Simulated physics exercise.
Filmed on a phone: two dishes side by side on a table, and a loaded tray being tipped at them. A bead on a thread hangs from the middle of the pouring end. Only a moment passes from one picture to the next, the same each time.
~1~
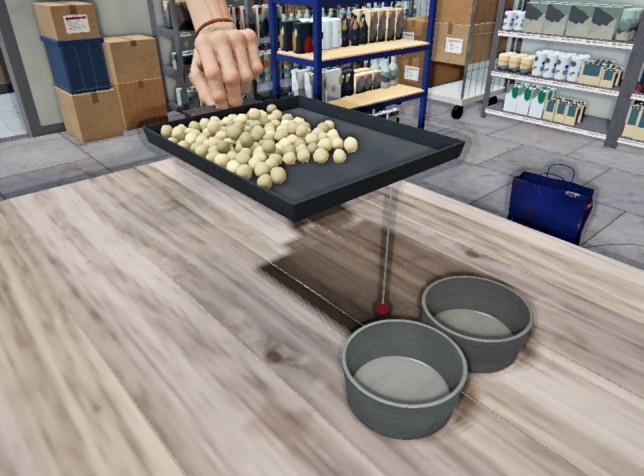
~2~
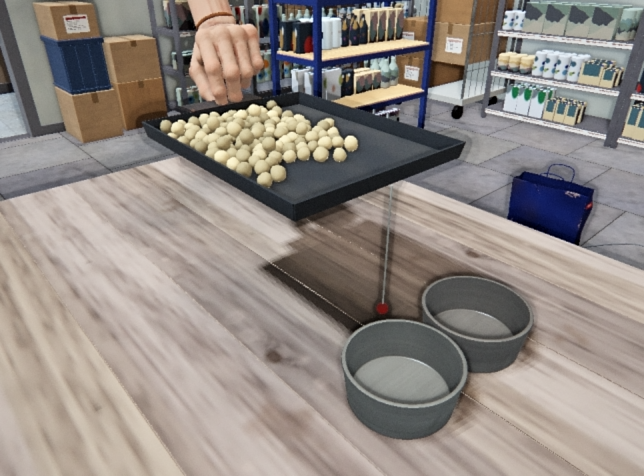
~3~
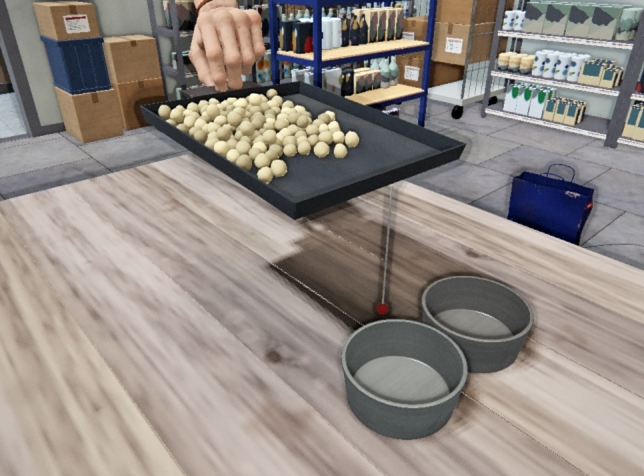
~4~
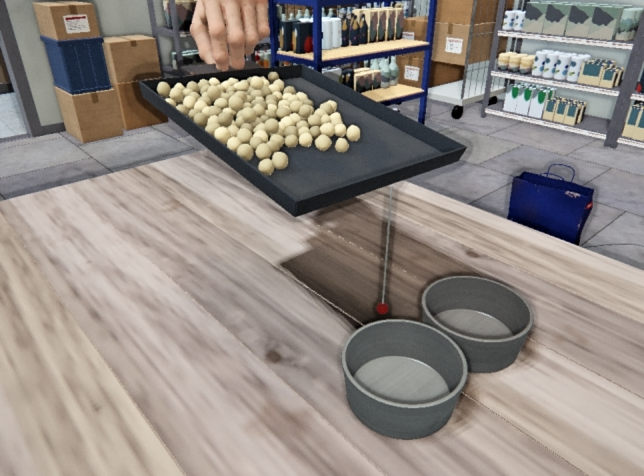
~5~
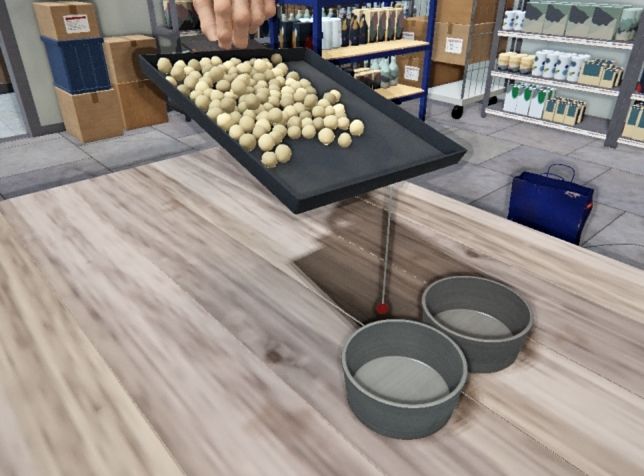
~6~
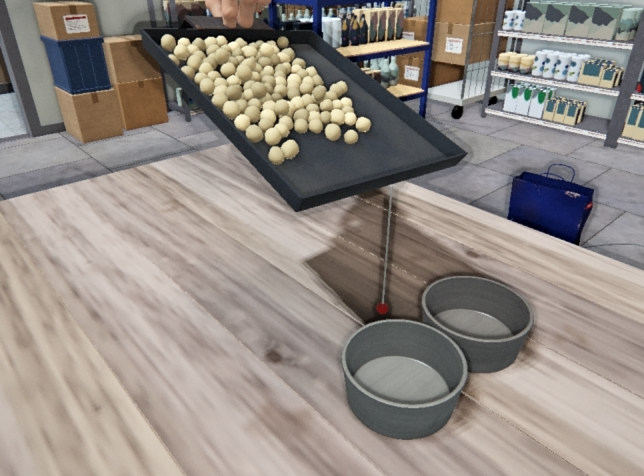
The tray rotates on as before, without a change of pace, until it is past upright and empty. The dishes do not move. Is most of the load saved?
The two hold the larger part of the load.
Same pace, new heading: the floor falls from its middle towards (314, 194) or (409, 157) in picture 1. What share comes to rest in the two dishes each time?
Near 20 % and 50 %.
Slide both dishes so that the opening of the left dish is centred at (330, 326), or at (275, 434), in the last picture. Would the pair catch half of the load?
The first try: Less than half. The second: The smaller part.
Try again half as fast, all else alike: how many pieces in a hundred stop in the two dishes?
About 80 per cent.
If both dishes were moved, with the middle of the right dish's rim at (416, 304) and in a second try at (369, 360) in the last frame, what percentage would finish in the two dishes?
In turn 20 and 10 in a hundred.
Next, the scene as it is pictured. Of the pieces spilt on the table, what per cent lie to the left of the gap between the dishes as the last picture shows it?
Near 20 %.
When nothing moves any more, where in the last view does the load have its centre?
Around (466, 347).
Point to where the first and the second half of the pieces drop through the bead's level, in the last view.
At about (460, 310), then at (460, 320).
Shortly afterwards, tray tipped steeply; the bulk on the tray; only a few in the left dish; only a few in the right dish; a little in the air.
Next, tray tipped past a quarter turn; near two thirds on the tray; a little in the left dish; near a quarter in the right dish; a little outside both; only a few in the air.
Some moments later, tray tipped past a quarter turn; near a quarter in the left dish; near half in the right dish; near a quarter outside both; only a few in the air.
In the end, tray tipped past a quarter turn; near a quarter in the left dish; near half in the right dish; near a quarter outside both.
